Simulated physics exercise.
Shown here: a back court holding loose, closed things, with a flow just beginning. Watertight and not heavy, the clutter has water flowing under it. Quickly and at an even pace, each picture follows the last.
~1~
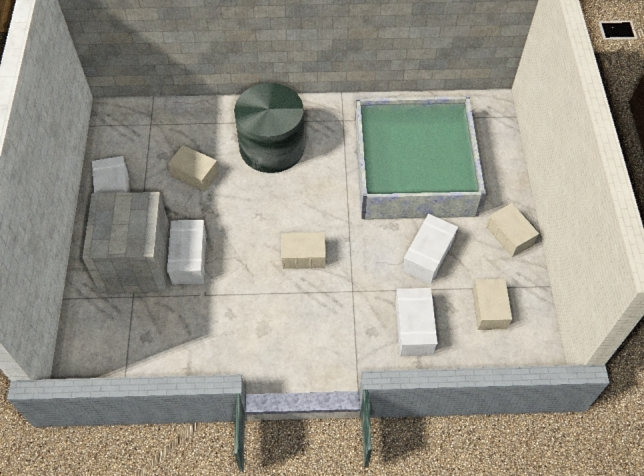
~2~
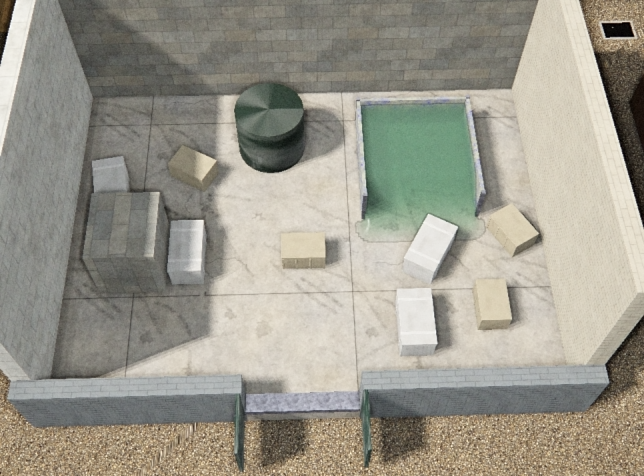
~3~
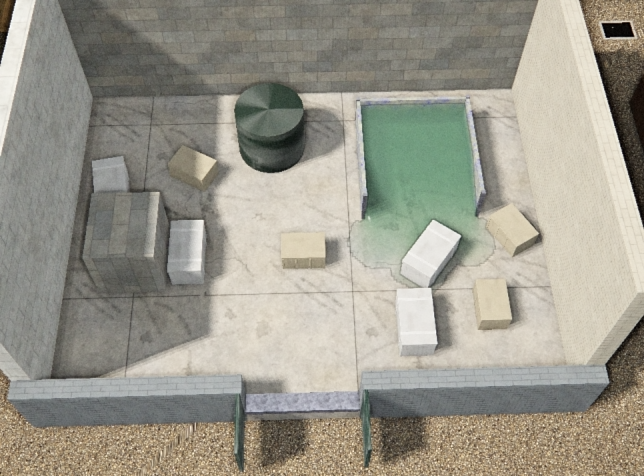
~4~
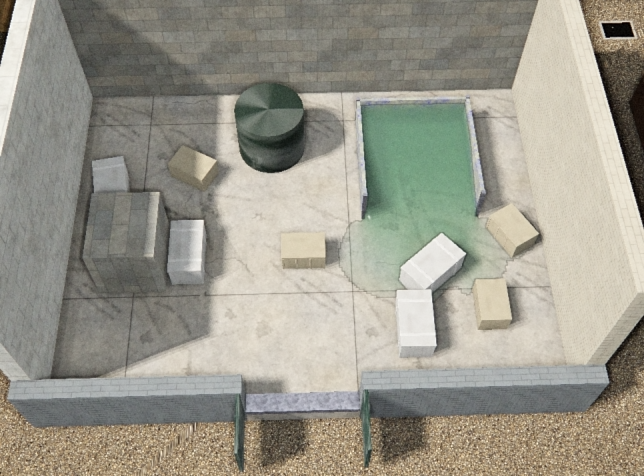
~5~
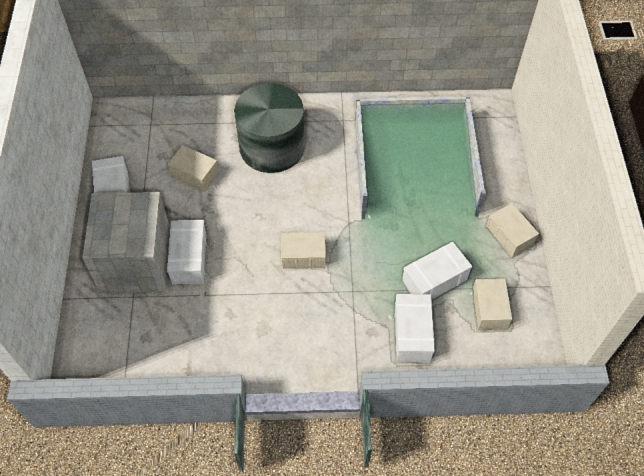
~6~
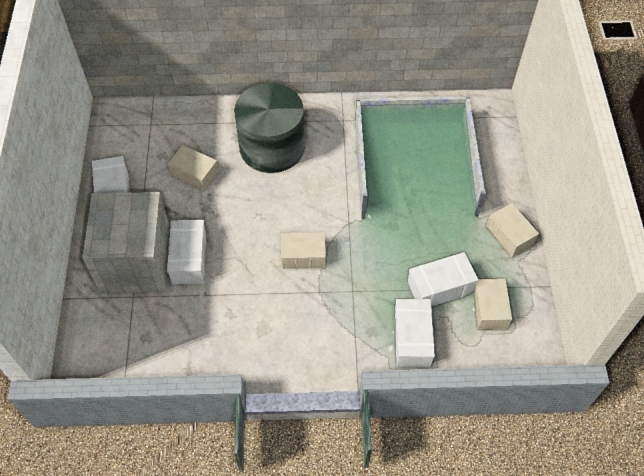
Green water spreads from the open-fronted tank and turns a white block, nudging another slightly.
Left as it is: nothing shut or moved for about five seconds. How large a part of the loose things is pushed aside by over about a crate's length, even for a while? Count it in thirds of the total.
The things swept well aside make up a third to two thirds.
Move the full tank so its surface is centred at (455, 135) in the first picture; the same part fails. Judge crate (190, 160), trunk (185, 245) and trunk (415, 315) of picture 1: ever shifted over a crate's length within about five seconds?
Taking them in order, fell short, fell short, went past that.
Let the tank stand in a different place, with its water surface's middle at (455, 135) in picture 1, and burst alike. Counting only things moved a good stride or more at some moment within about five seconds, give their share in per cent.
That comes out at some 50 %.
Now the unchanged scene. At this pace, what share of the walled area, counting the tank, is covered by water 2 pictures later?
Something close to 30 per cent.
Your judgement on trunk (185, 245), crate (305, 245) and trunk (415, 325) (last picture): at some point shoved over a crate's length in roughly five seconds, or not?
One by one: Remained nearby; remained nearby; cleared the mark.
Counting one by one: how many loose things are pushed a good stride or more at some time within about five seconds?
Count: 3.
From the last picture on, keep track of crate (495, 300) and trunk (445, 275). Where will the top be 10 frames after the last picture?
Roughly (543, 337), then (468, 339).
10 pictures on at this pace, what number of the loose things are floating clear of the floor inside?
Count: 3.
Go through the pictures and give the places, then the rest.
A trunk at (431, 242) rests on the ground; a trunk at (417, 315), on the bottom; 0 of 8 have shifted, in the first frame.
A trunk at (431, 242) rests on the ground; a trunk at (417, 315), on the bottom; 0 of 8 have shifted, in the second frame.
A trunk at (432, 248) rests on the ground, close to its start; a trunk at (417, 315) rests on the ground; 1 of 8 have shifted, in the third frame.
A trunk at (434, 260), on the bottom, close to its start; a trunk at (416, 317) rests on the ground; 1 of 8 have shifted, in the fourth frame.
A trunk at (438, 267) rests on the ground, a stride from its start; a trunk at (415, 322), on the bottom, close to its start; 2 of 8 have shifted, in the fifth frame.
A trunk at (444, 275) floats, a stride from its start; a trunk at (415, 327), on the bottom, close to its start; 2 of 8 have shifted, in the sixth frame.
A moment on, 1 of 8 are well off their spots; 1 afloat.
Next, 2 of 8 are well off their spots; 3 afloat.
Later, 2 of 8 are well off their spots; 3 afloat.
In the end, 3 of 8 are well off their spots, and 3 have been at some point; 2 afloat.
